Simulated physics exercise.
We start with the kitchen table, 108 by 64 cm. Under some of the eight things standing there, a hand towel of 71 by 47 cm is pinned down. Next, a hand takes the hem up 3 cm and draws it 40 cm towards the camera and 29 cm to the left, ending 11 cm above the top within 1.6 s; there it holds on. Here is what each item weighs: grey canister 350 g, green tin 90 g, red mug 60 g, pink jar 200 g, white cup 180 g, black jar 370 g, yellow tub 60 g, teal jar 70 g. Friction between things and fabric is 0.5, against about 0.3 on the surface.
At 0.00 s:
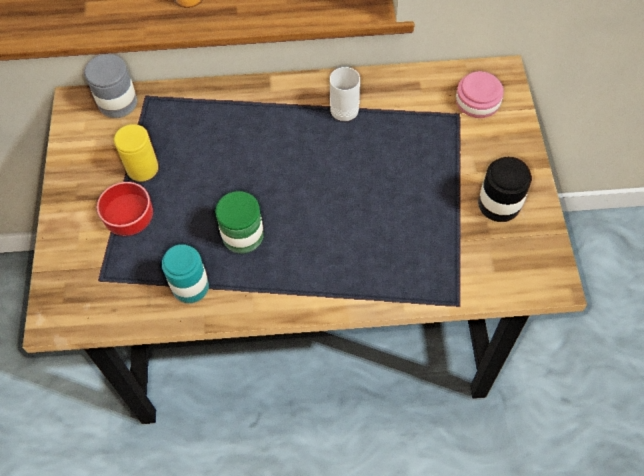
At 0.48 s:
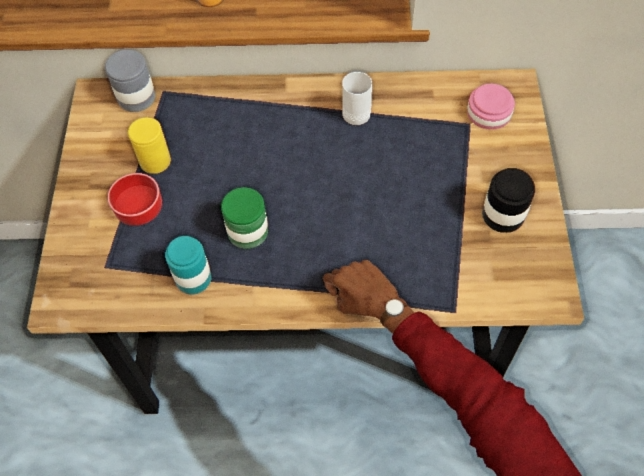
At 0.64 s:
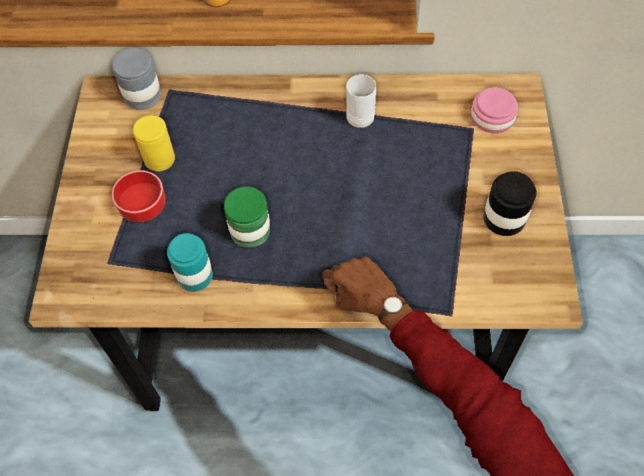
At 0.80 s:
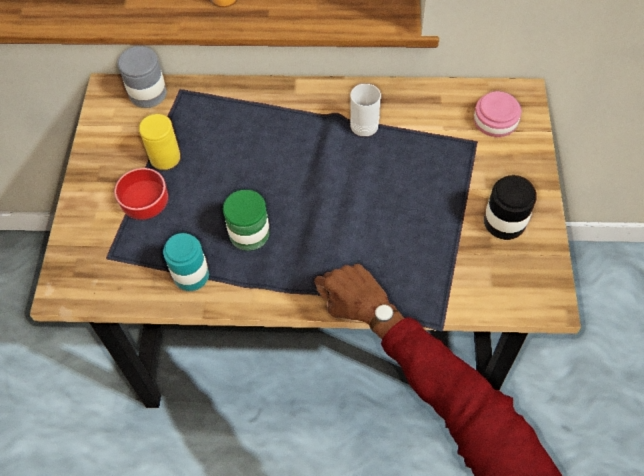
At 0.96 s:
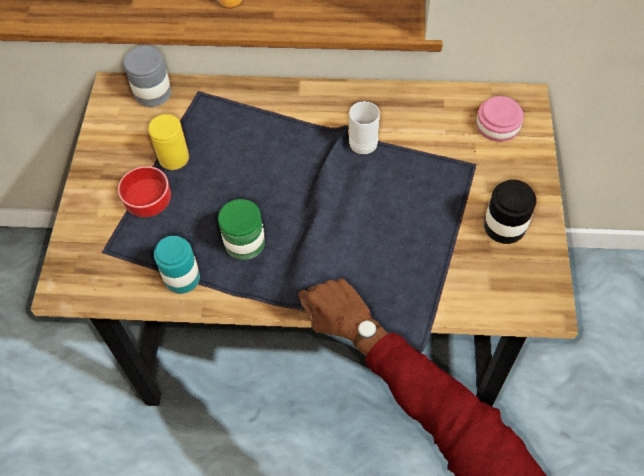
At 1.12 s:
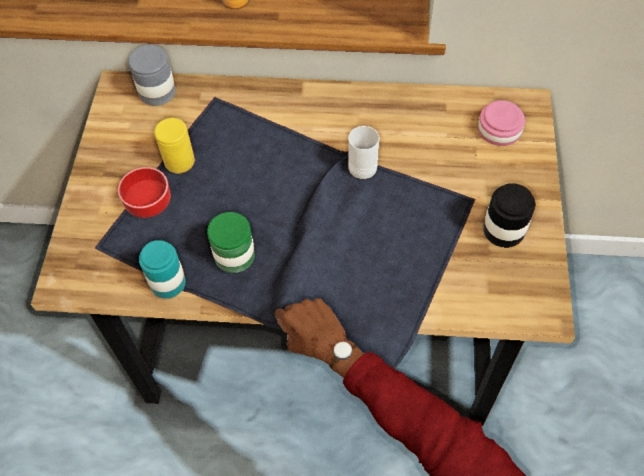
A dark blue cloth on a wooden table, seen from above and in front in a room with a pale blue floor, slides and turns as a hand in a red sleeve pulls its near edge. Grey, yellow, red, teal and green containers stand left, a white cup centre-back, pink and black jars right. The cloth creases, drawn nearer and leftward, carrying the green, teal and white pieces, while the camera shifts slightly.
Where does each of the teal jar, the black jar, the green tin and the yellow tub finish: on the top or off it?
Finish: The teal jar off the top; the black jar on the top; the green tin off the top; the yellow tub off the top.
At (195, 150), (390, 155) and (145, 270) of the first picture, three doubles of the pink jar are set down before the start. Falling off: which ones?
In that order: Drops off, drops off, goes over.
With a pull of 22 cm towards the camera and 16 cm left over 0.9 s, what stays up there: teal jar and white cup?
Outcome: Teal jar leaves the top; white cup is still there.
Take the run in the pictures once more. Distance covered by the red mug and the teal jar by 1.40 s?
The red mug is 6 cm out, the teal jar 15 cm.
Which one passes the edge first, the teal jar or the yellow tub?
The teal one goes first.
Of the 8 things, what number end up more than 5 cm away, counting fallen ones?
It adds up to 5.
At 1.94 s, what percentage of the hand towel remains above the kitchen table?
I'd say close to 20 per cent of it.
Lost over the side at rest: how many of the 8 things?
Total: 5.
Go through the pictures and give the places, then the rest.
Teal jar (180, 259); black jar (511, 172); green tin (237, 209); yellow tub (131, 137); hand towel corners (98, 281) (145, 96) (460, 307), in the first frame.
Hand towel corners (105, 268) (163, 92); grip (336, 294), in the second frame.
Hand towel corners (107, 264) (169, 90); grip (335, 291), in the third frame.
Teal jar (181, 247); green tin (244, 207); yellow tub (155, 126); hand towel corners (106, 259) (180, 90); grip (327, 297), in the fourth frame.
Teal jar (171, 249); green tin (239, 216); yellow tub (164, 126); hand towel corners (102, 253) (198, 91); grip (312, 312), in the fifth frame.
Teal jar (156, 254); black jar (515, 198); green tin (228, 229); yellow tub (170, 130); hand towel corners (95, 248) (215, 97) (475, 199); grip (288, 331), in the sixth frame.
After 1.4 s, 70 % of the hand towel is still over the top; green tin 18 cm off its start, teal jar 14 cm off its start, yellow tub 10 cm off its start.
After 1.7 s, 45 % of the hand towel is still over the top; green tin 30 cm off its start, teal jar over the edge, yellow tub 20 cm off its start.
After 1.9 s, 20 % of the hand towel is still over the top; teal jar over the edge, green tin 39 cm off its start at (143, 384), yellow tub 32 cm off its start at (137, 251).
After 2.2 s, 5 % of the hand towel is still over the top; teal jar over the edge, yellow tub 50 cm off its start, green tin over the edge.
After 3.8 s, 0 % of the hand towel is still over the top; yellow tub over the edge, green tin over the edge, teal jar over the edge, black jar 0 cm off its start at (515, 198).
